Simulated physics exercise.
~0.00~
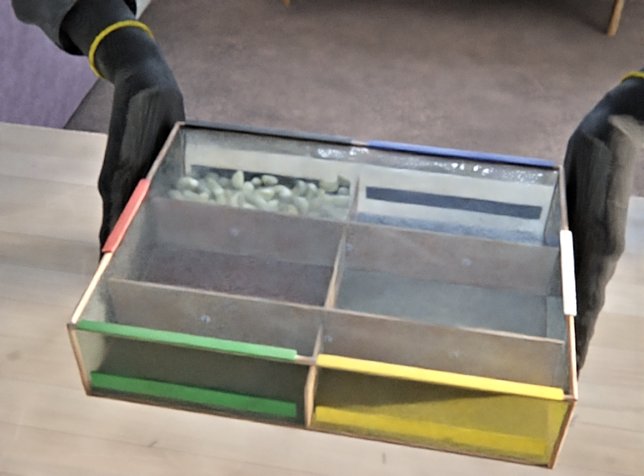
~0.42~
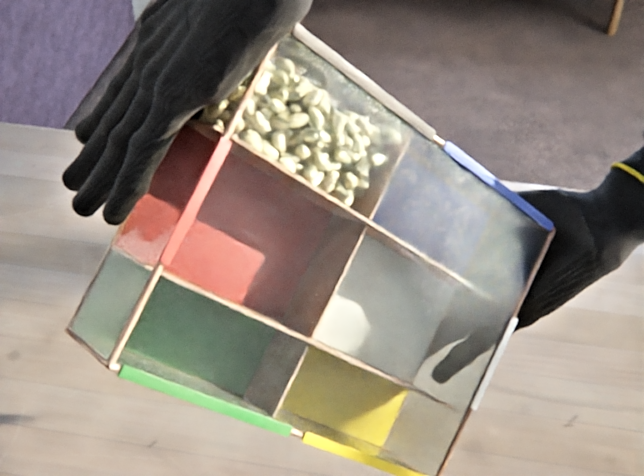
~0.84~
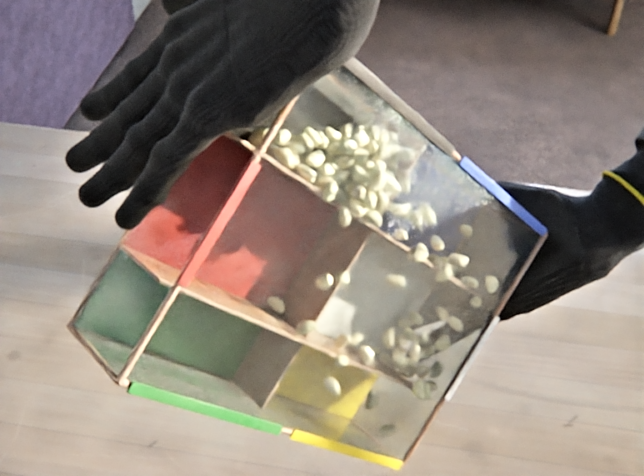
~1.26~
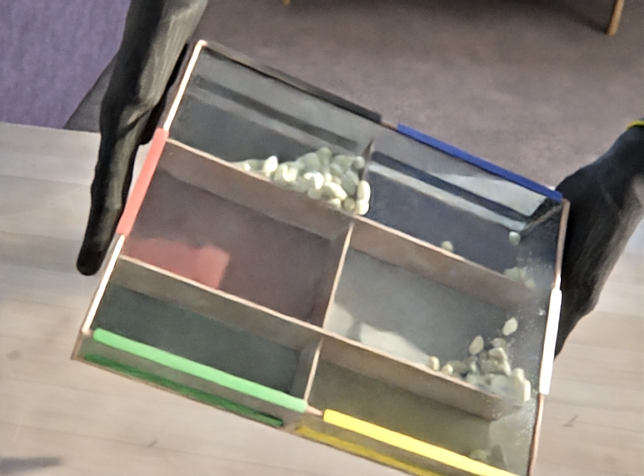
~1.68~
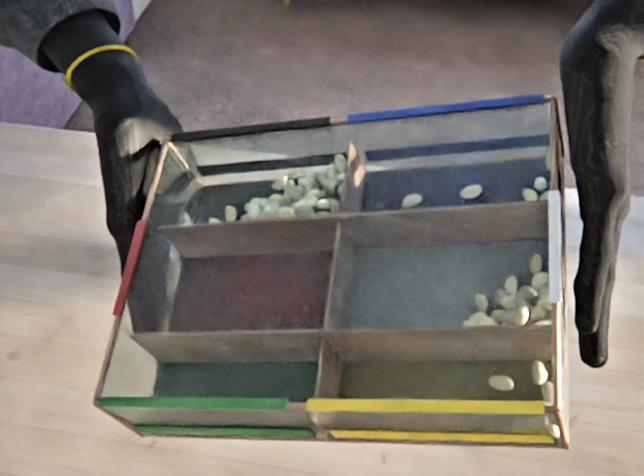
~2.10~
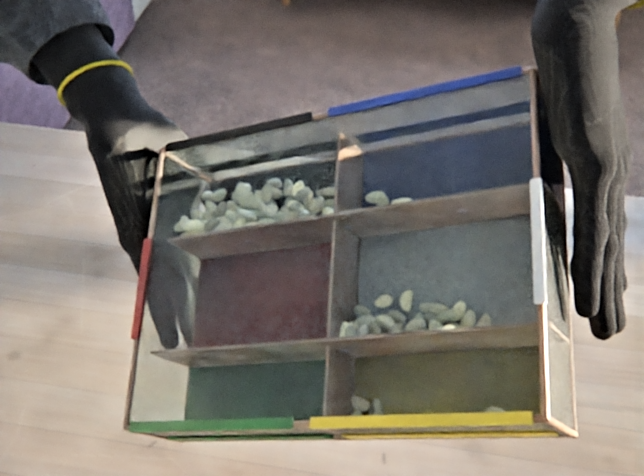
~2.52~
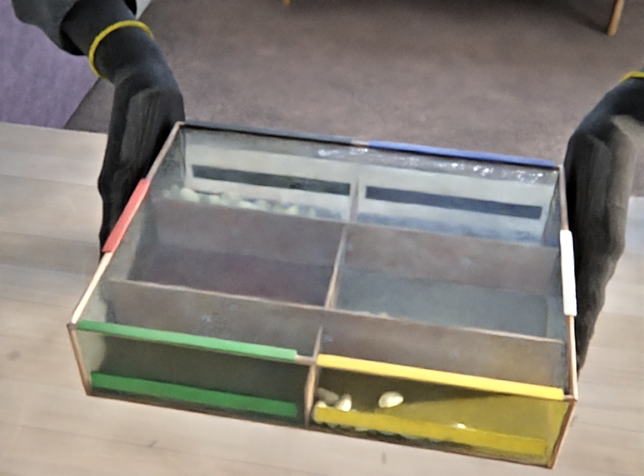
Gloved hands tilt a divided box steeply and level it, spilling some beans into other compartments.
